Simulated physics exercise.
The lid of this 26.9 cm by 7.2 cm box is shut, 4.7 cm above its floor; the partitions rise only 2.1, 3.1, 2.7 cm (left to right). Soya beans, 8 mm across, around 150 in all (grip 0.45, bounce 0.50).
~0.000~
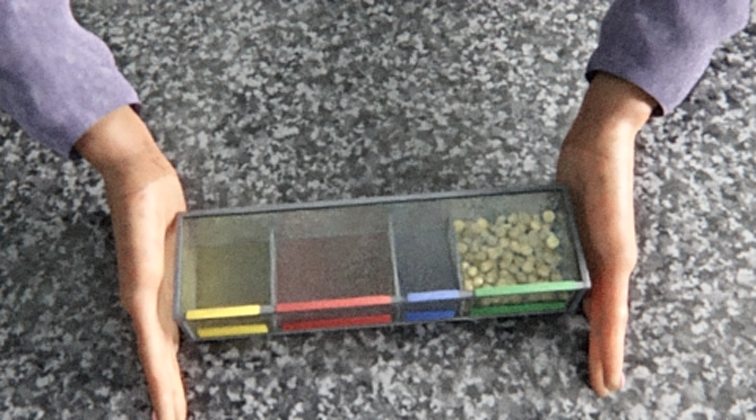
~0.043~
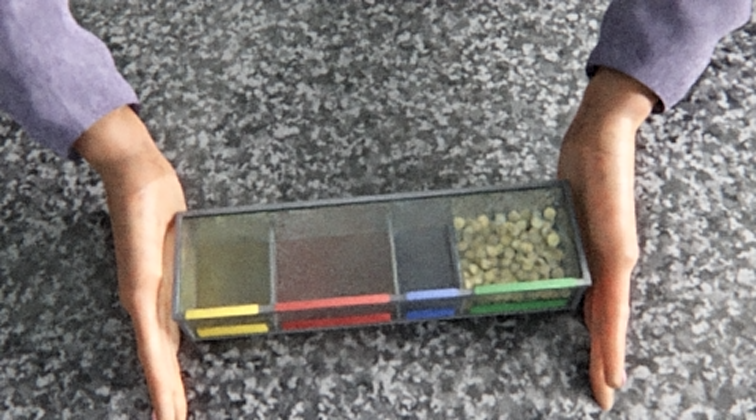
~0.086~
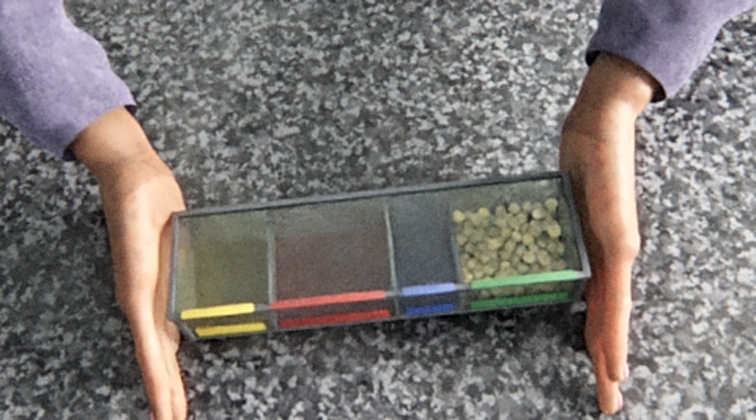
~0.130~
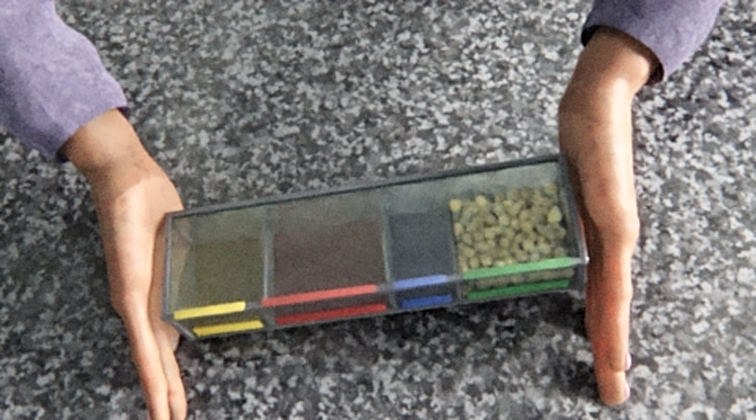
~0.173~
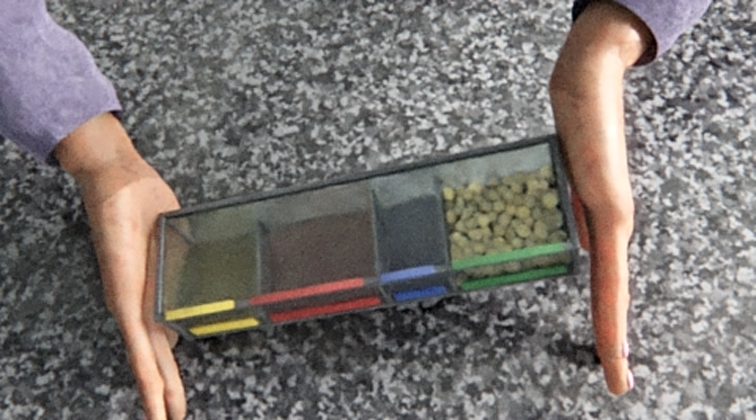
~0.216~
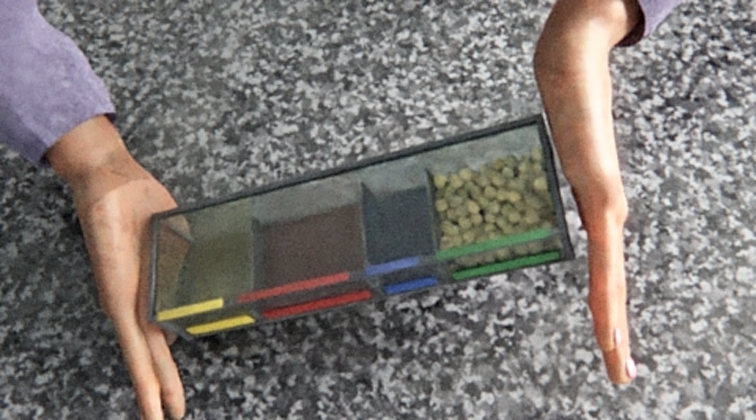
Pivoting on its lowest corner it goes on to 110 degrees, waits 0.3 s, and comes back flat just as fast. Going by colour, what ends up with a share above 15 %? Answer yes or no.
Red compartment: No; blue compartment: Yes; green compartment: No; yellow compartment: Yes.
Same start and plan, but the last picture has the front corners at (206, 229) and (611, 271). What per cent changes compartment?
It would be near 0 per cent.
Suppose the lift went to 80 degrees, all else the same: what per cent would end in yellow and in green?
Then: Yellow 45, green 25.
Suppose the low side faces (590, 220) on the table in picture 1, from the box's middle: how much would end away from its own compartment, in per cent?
About 0 per cent.
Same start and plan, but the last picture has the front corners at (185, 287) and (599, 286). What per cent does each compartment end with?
Red 0, blue 0, green 100, yellow 0.
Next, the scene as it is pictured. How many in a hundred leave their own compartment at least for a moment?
About 100 per cent.
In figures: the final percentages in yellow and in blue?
Yellow 75, blue 20.
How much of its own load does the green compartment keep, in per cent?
Roughly 0 per cent.
Then, at 1.15 s, tilt 110 degrees; red 15 %, blue 30 %, green 5 %, yellow 50 %.
Then, at 1.77 s, tilt 58 degrees; blue 25 %, yellow 75 %.
After 2.44 s, tilt 0 degrees; blue 20 %, yellow 75 %.
By 2.8 s all is still; red 0 %, blue 20 %, green 0 %, yellow 75 %.
